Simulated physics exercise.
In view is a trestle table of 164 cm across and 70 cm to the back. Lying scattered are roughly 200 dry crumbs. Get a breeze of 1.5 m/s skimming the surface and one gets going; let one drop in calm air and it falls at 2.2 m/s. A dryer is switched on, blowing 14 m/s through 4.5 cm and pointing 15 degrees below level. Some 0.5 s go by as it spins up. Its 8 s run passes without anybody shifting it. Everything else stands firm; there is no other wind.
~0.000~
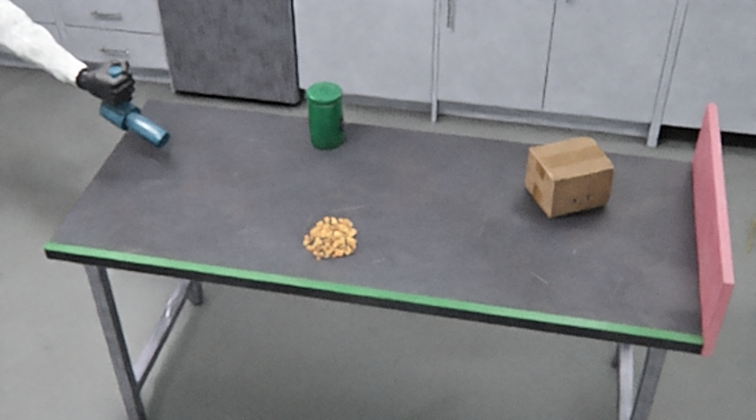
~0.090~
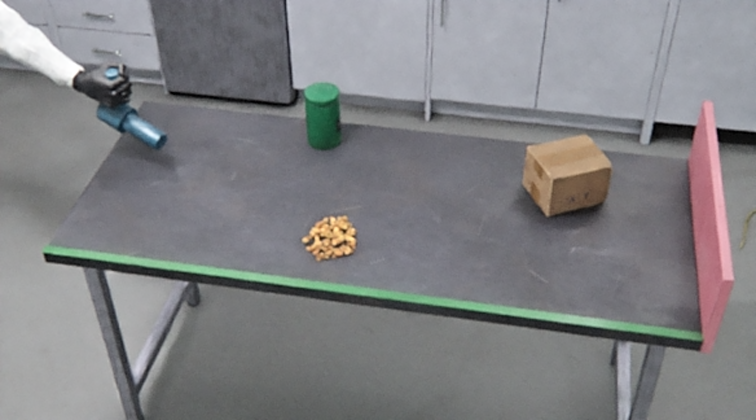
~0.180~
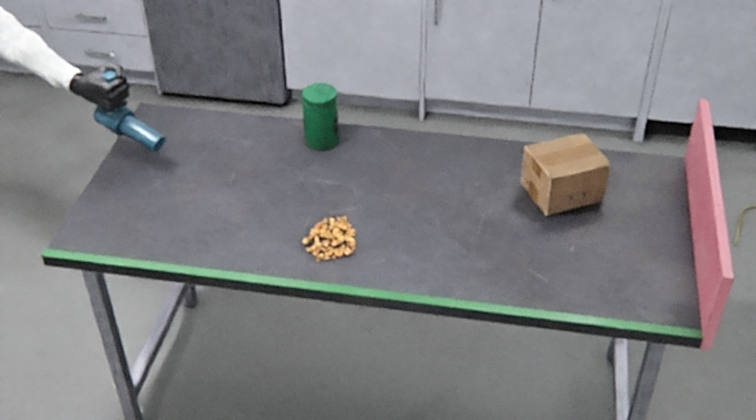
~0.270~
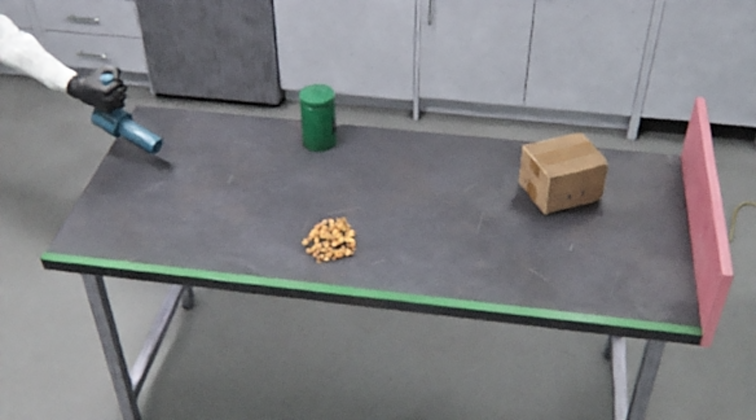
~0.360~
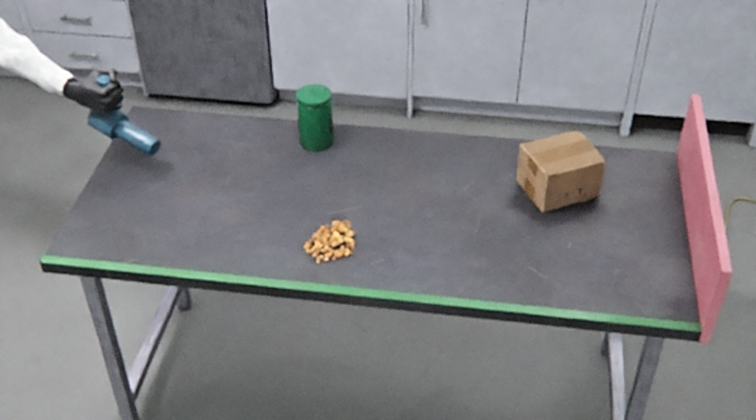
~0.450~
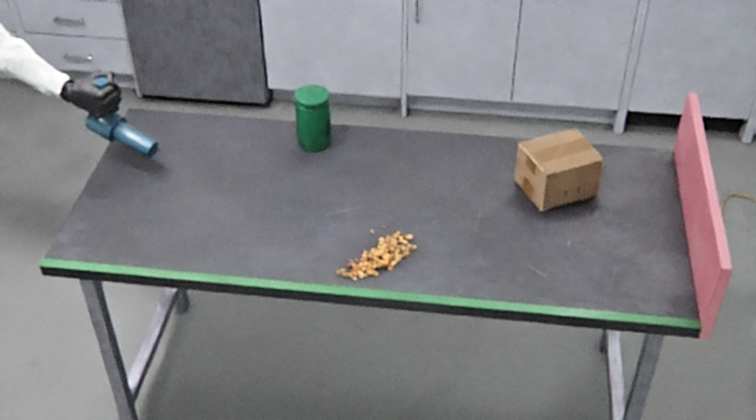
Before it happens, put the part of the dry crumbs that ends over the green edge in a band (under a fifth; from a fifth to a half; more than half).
It's going to be past half.
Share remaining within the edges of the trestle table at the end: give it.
Roughly 10 per cent.
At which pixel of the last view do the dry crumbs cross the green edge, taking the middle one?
Roughly at pixel (502, 310).
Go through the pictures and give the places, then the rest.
In the first picture, the middle of the dry crumbs is near (336, 237), none has stirred yet and the mouth of the dryer is at (164, 141).
In the second picture, the middle of the dry crumbs is near (335, 235), none has stirred yet and the green edge is centred on (355, 295).
In the third picture, the middle of the dry crumbs is near (335, 236), none has stirred yet, the top of a jar is at (319, 92) and the top of a box is at (568, 155).
In the fourth picture, the middle of the dry crumbs is near (335, 237) and none has stirred yet.
In the fifth picture, the middle of the dry crumbs is near (334, 239), the farthest in sight from the dryer is at (351, 253) and about 5 % have left their places.
In the sixth picture, the middle of the dry crumbs is near (385, 257), the farthest in sight from the dryer is at (414, 248) and all have left their places.
After 1.6 s the count stands so, 88 % are over the green edge.
After 2.6 s the count stands so, 90 % are over the green edge.
After 4.4 s the count stands so, 91 % are over the green edge.
After 8.0 s, at the end, 92 % are over the green edge.
